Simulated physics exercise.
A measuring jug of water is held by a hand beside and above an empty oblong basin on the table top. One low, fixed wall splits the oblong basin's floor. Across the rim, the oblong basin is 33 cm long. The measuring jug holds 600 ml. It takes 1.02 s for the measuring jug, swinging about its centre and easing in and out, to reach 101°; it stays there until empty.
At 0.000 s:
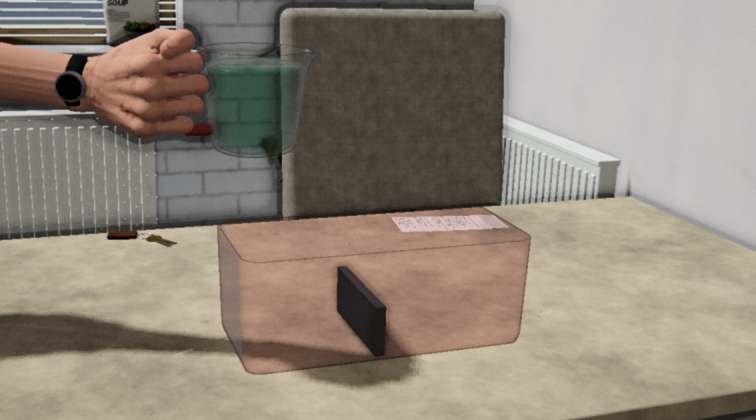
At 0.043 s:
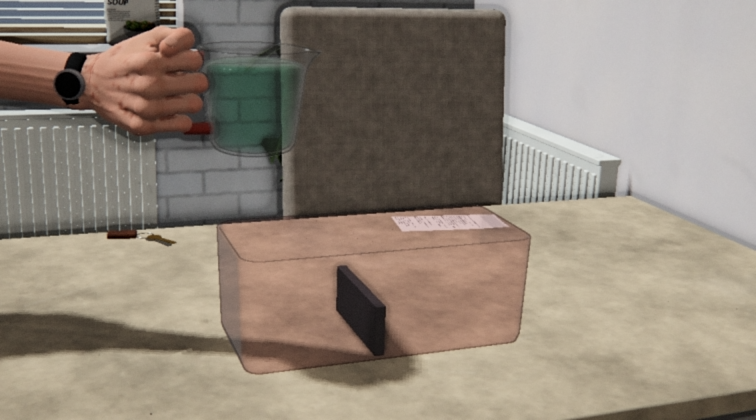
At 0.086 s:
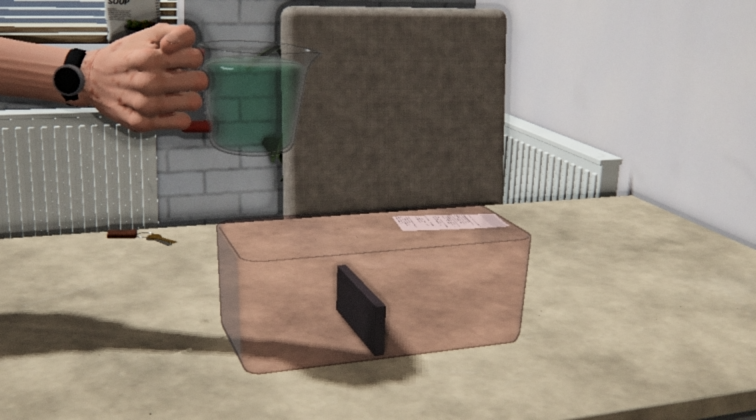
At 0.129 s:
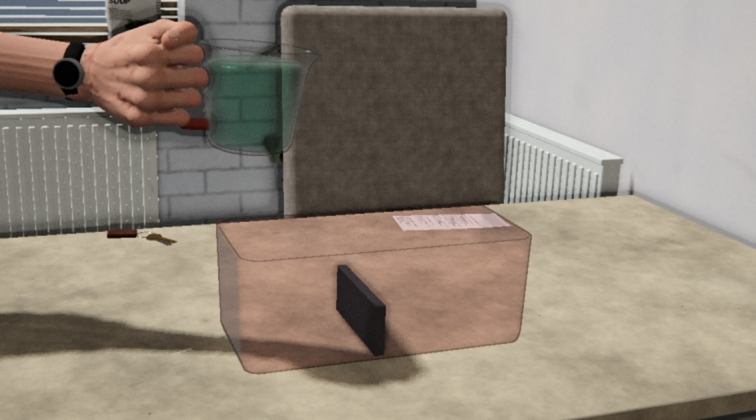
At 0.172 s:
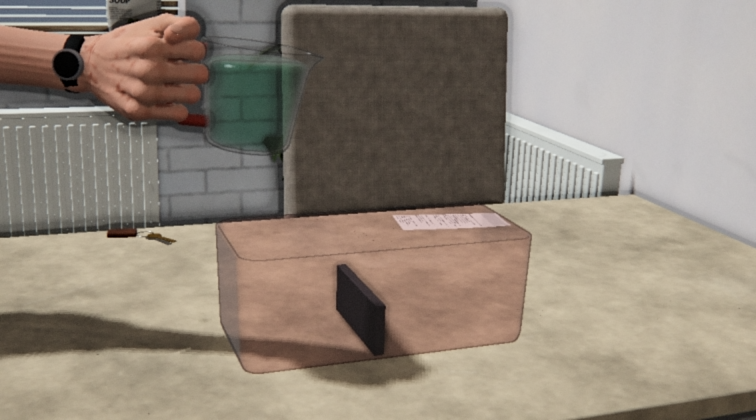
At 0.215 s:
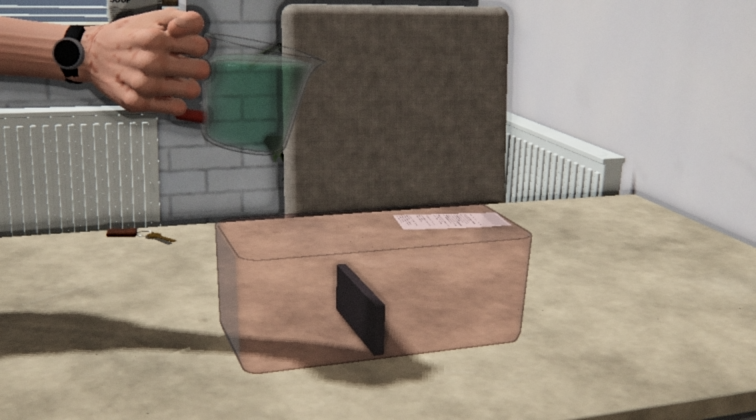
Hand with a dark watch holding a clear jug of green liquid above a pinkish see-through basin, then slowly tilting it slightly rightward.
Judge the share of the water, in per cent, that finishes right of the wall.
70 percent, roughly.
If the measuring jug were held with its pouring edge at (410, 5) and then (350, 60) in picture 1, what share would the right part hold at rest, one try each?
Around 90 per cent first, around 95 per cent next.
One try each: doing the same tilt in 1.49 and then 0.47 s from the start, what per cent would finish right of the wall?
Respectively about 75 and 55 percent.
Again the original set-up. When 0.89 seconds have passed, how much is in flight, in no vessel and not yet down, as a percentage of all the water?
Close to 20 in every hundred parts.
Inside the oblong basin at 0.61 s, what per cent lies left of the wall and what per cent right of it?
0 on the left, 6 on the right, roughly.
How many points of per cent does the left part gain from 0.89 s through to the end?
Close to 24% of the whole.
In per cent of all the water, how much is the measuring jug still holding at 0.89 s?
Roughly 18 percent remains.
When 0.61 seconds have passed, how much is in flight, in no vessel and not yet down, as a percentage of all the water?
Estimate: Some 22 % of the total.
By 0.61 s the tilt is 65° and 73 per cent is still to pour, 0 is left of the wall and 6 right of it.
By 0.89 s the tilt is 97° and 18 per cent is still to pour, 6 is left of the wall and 56 right of it.
By 1.19 s the tilt is 101° and 1 per cent is still to pour, 27 is left of the wall and 70 right of it.
By 1.52 s the tilt is 101° and 0 per cent is still to pour, 29 is left of the wall and 70 right of it.
At rest 29 per cent lies left of the wall, 70 right of it and 1 outside.
